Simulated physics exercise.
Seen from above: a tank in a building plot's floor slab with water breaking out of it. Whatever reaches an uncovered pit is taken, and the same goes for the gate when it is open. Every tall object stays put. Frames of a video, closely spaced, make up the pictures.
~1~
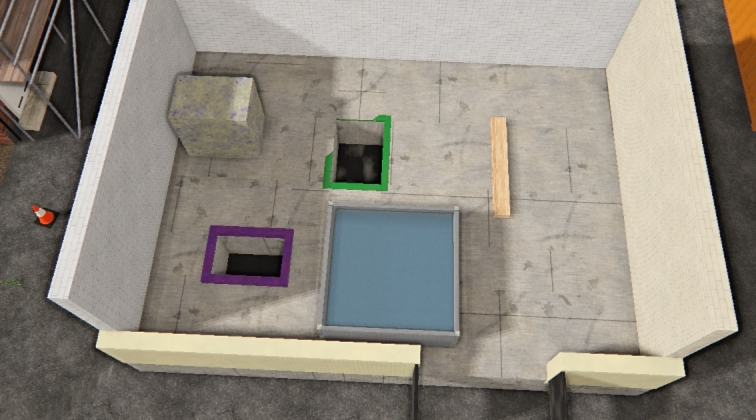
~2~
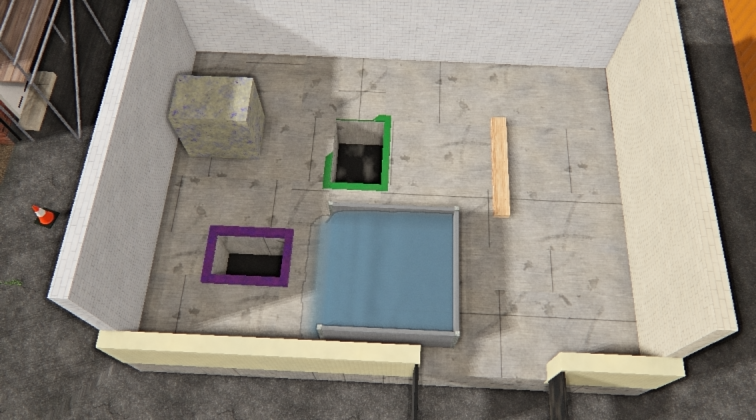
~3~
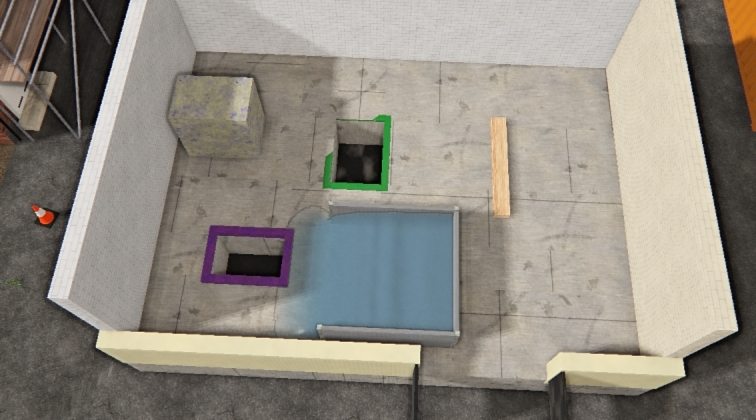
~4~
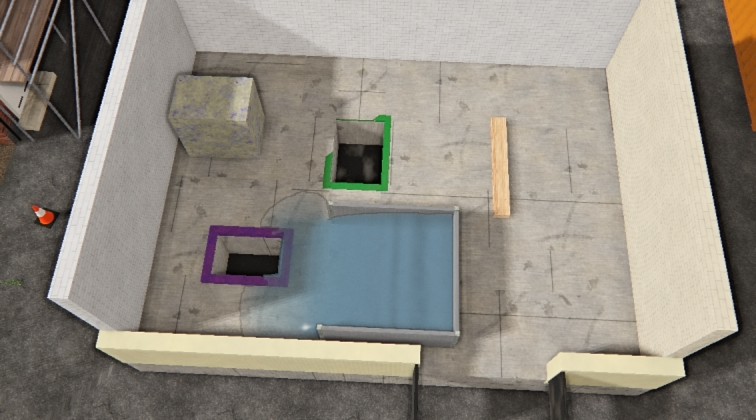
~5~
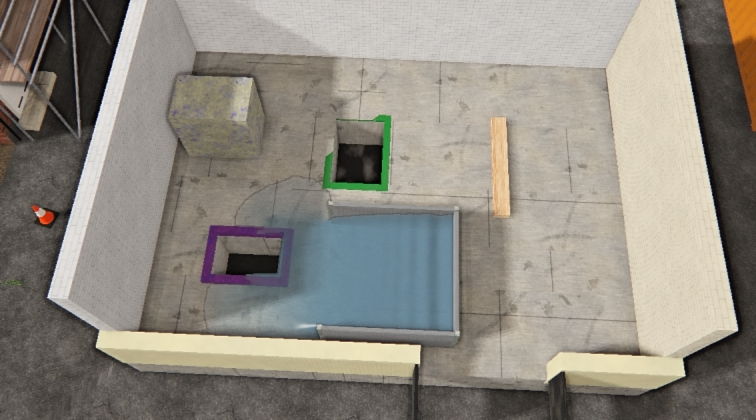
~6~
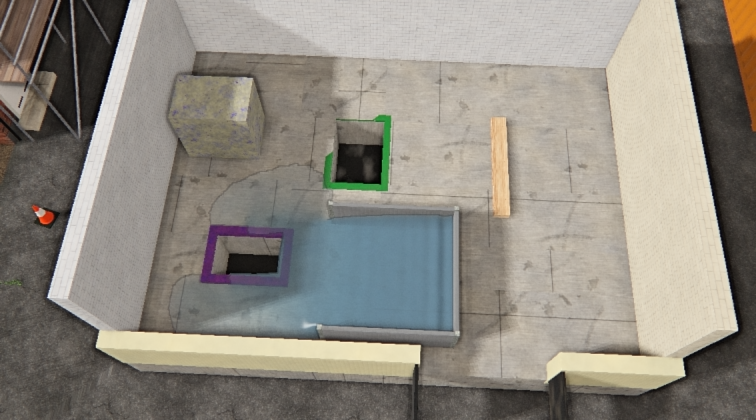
On a building plot's walled concrete floor seen from above, a square tank of blue water sits still between a purple-edged opening and a wooden plank, below a green-edged opening. Its left side gives way and water pours out leftward, then spreads in a thin sheet around the purple-edged opening.
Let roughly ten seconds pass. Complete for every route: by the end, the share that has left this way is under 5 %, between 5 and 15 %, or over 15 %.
By the end, the share via the gate is under 5 %; the share via the purple pit is over 15 %; the share via the green pit is over 15 %.
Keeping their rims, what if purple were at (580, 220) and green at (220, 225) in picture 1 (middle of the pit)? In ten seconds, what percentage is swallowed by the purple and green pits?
Purple 0 %; green 65 %.
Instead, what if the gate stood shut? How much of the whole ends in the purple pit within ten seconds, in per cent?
Purple 20 %.
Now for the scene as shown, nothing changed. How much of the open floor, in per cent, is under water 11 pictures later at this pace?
I'd say 30 per cent.
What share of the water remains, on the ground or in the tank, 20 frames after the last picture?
Close to 84 in a hundred.
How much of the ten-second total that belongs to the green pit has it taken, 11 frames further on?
About 0 per cent.
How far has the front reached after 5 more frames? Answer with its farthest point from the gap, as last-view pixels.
Somewhere close to (178, 144).
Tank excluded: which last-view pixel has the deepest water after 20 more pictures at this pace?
Deepest spot: Near (206, 163).
A moment on, water covers 25 % of the floor; the gate 0 %, the purple pit 9 %, the green pit 0 %.
Next, water covers 30 % of the floor; the gate 0 %, the purple pit 13 %, the green pit 0 %.
Then, water covers 40 % of the floor; the gate 0 %, the purple pit 16 %, the green pit 0 %.
Later, water covers 55 % of the floor; the gate 1 %, the purple pit 18 %, the green pit 12 %.
In the end, water covers 65 % of the floor; the gate 2 %, the purple pit 19 %, the green pit 22 %.
